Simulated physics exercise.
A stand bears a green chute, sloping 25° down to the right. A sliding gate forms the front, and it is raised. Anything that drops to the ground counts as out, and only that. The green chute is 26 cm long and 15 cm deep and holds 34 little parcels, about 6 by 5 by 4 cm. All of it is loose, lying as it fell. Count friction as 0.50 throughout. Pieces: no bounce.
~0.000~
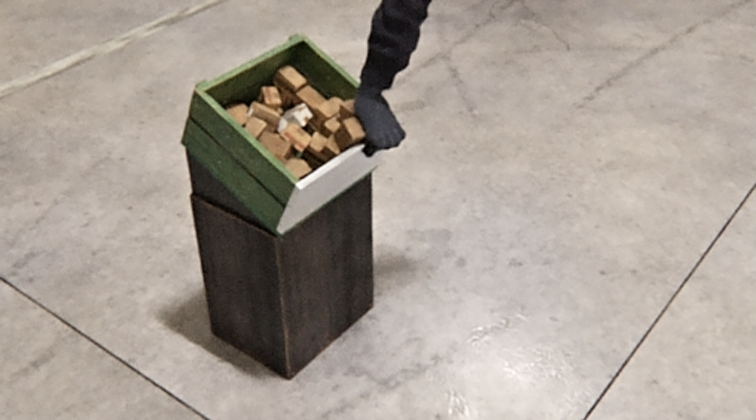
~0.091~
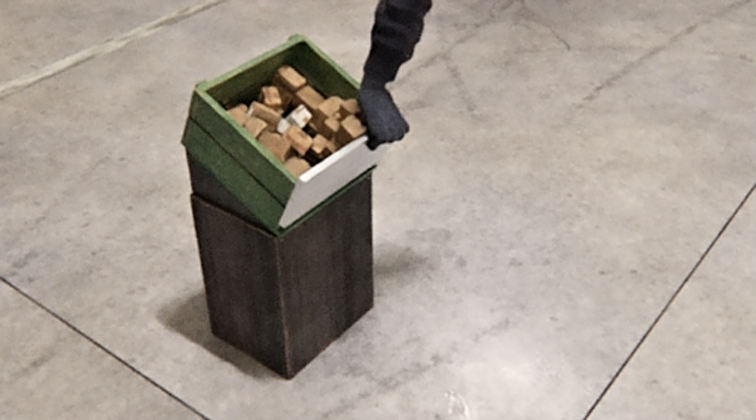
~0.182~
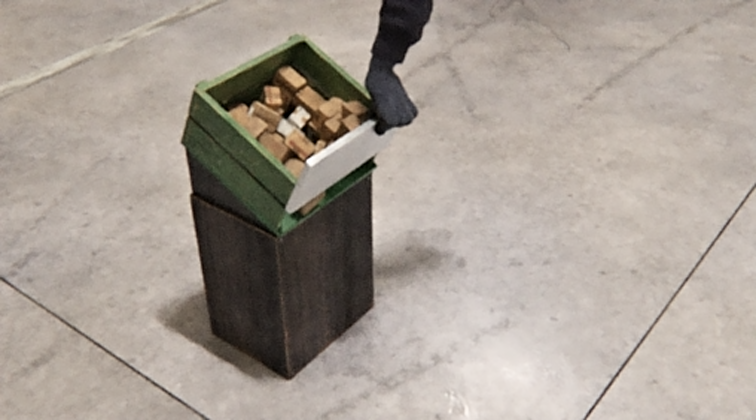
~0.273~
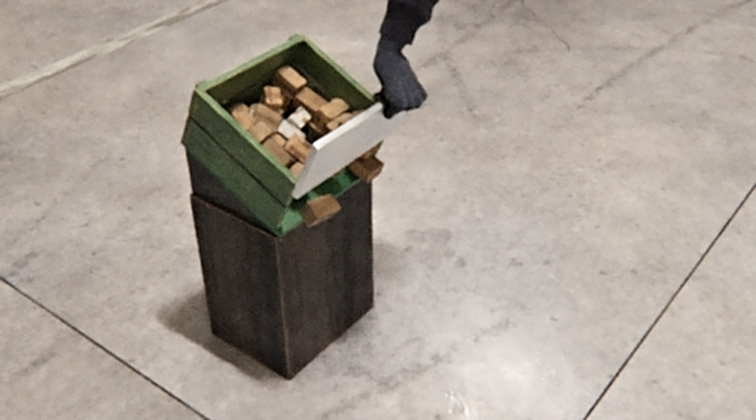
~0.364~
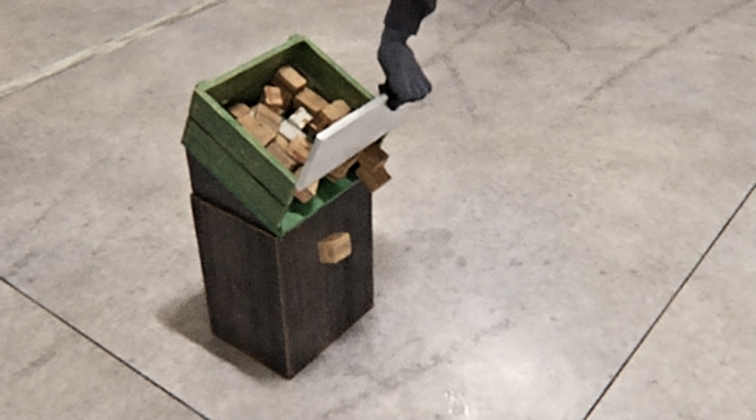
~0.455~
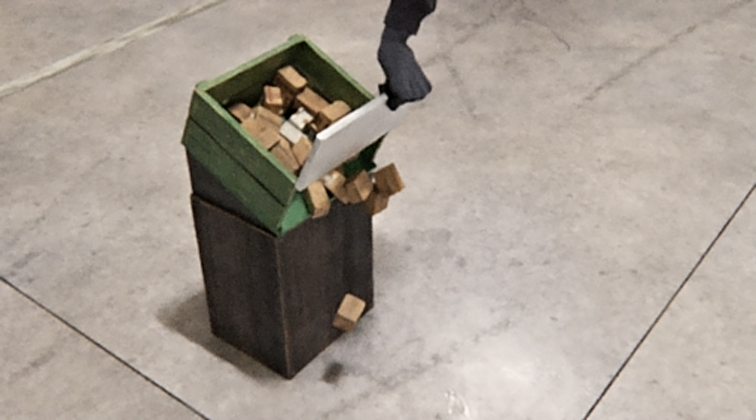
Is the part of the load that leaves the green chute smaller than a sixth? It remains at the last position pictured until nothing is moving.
The spill tops one sixth.
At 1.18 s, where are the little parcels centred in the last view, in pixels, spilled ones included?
Centre: About (324, 175) px.
After 0.78 s, 8 of 34 out of the green chute.
After 1.18 s, 16 of 34 out of the green chute.
After 1.75 s, 20 of 34 out of the green chute.
Final count (at 2.48 s), 24 of 34 out of the green chute. Asked share, 24 of 34, 71 per cent.
